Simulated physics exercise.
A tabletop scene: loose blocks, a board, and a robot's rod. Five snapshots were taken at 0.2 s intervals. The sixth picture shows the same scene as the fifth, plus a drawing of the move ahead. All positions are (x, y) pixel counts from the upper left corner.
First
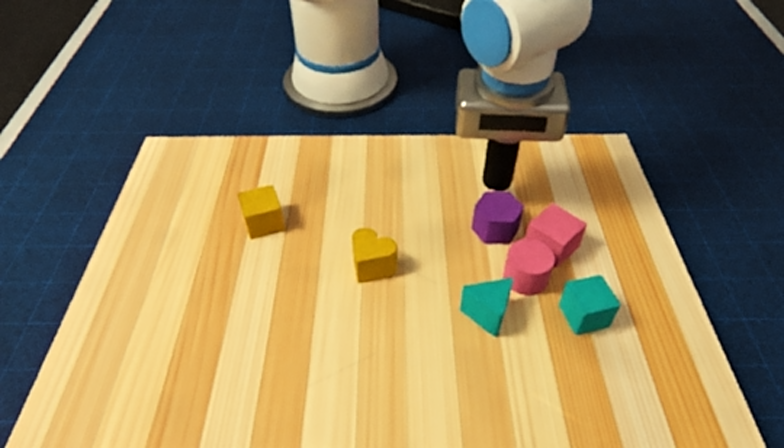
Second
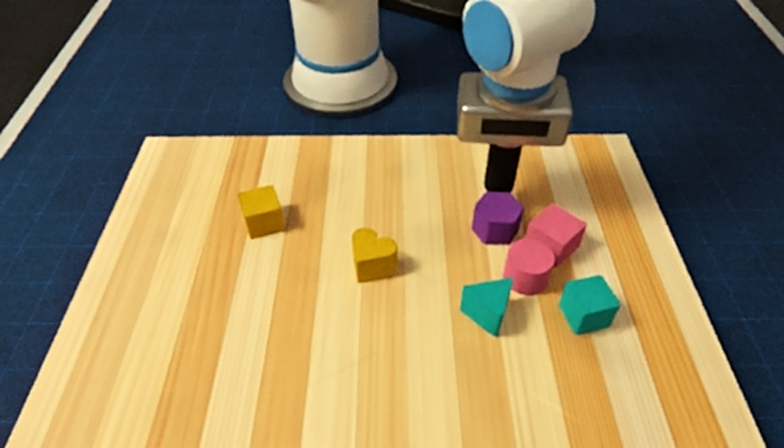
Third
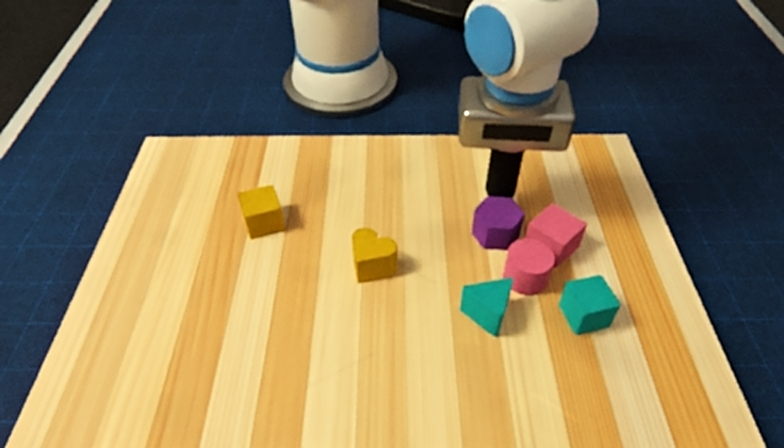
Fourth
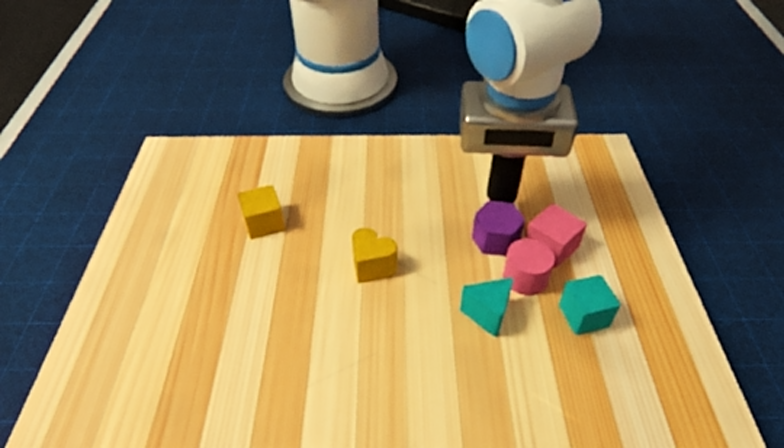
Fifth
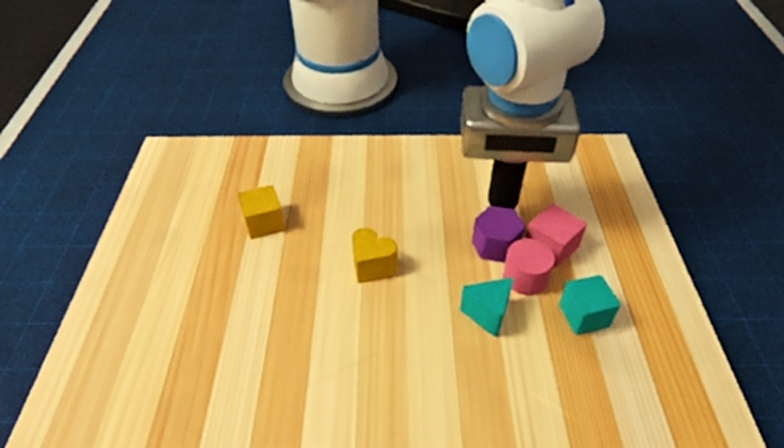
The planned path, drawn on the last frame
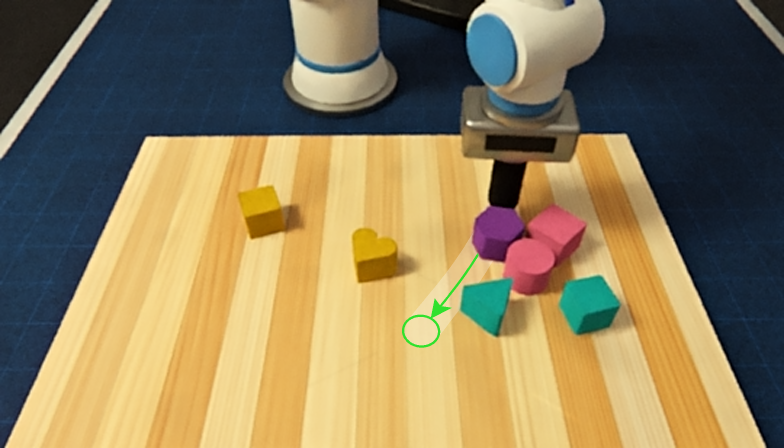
A robot arm with a black rod inches toward the viewer and slightly right, nudging a purple hexagonal block a short way nearer the pink blocks. The striped wooden board lies on a dark blue surface, seen from above at a fixed angle. Two yellow blocks, a cube and a heart, sit still at left, while pink round and square blocks and two turquoise blocks rest at right.
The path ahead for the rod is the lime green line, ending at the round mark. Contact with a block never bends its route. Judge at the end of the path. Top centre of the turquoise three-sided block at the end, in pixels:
At pixel (508, 340).
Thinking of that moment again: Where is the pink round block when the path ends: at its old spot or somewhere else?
It moves.
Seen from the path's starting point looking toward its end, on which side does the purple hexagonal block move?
The purple hexagonal block goes left.
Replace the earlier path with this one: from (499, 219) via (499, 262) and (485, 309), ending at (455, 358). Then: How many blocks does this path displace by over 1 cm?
It displaces three or more.
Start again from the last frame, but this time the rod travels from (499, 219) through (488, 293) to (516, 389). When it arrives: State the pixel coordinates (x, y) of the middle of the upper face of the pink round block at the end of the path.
Roughly at (542, 280).
The drawn path runs from (499, 219) through (479, 253) and (453, 291) to (421, 331).
What follows on the original path. One third of the way, rod at (481, 238); purple hexagonal block at (487, 263), turned 25° anticlockwise; pink round block at (536, 269).
Two thirds of the way, rod at (454, 275); turquoise three-sided block at (501, 332), turned 25° anticlockwise; purple hexagonal block at (477, 301), turned 50° anticlockwise; pink round block at (536, 269).
At the end, rod at (422, 315); turquoise three-sided block at (508, 340), turned 35° anticlockwise; purple hexagonal block at (475, 312), turned 65° anticlockwise; pink round block at (536, 269); pink square piece not moved.
